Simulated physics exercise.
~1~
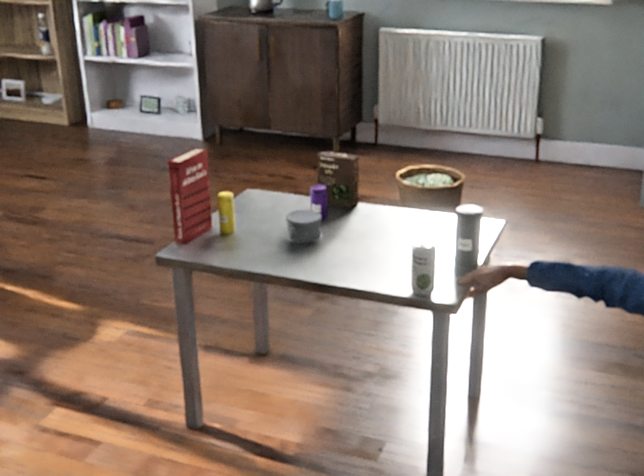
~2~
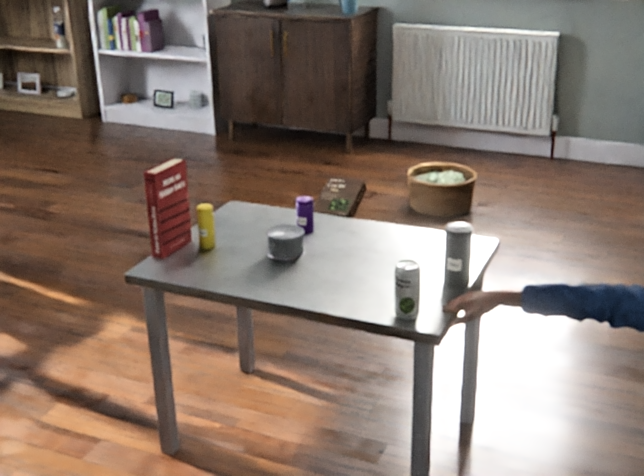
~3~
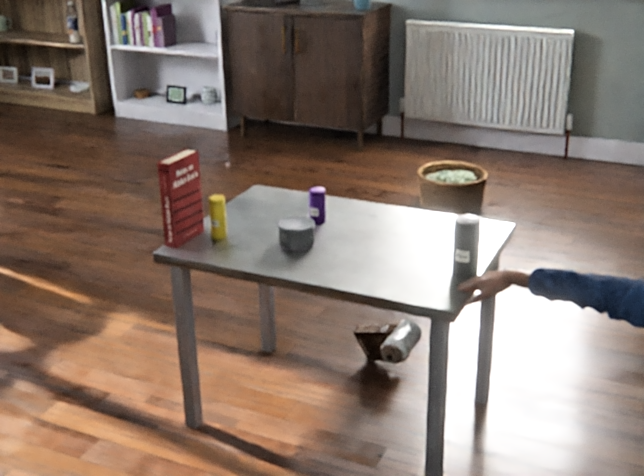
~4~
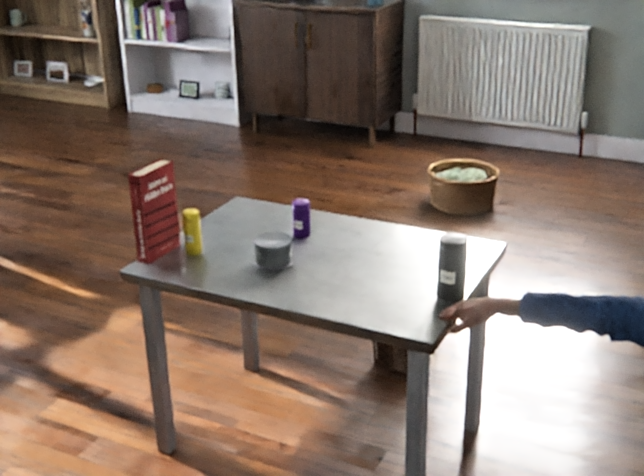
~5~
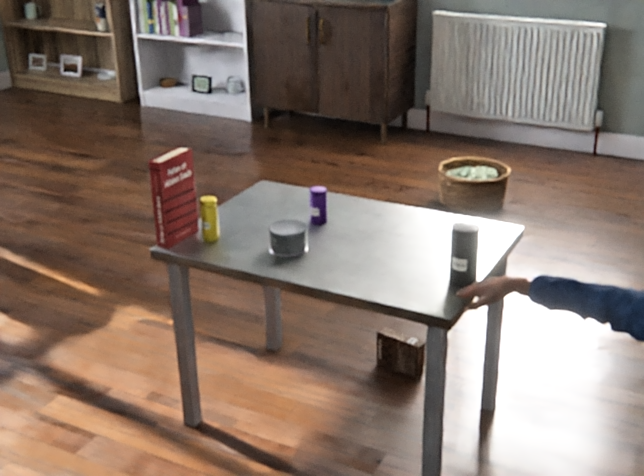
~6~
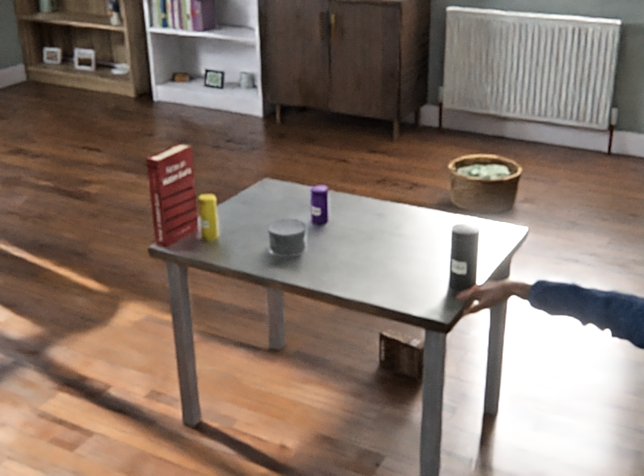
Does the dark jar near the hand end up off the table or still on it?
The dark jar is still on the table at the end, standing upright near the hand.
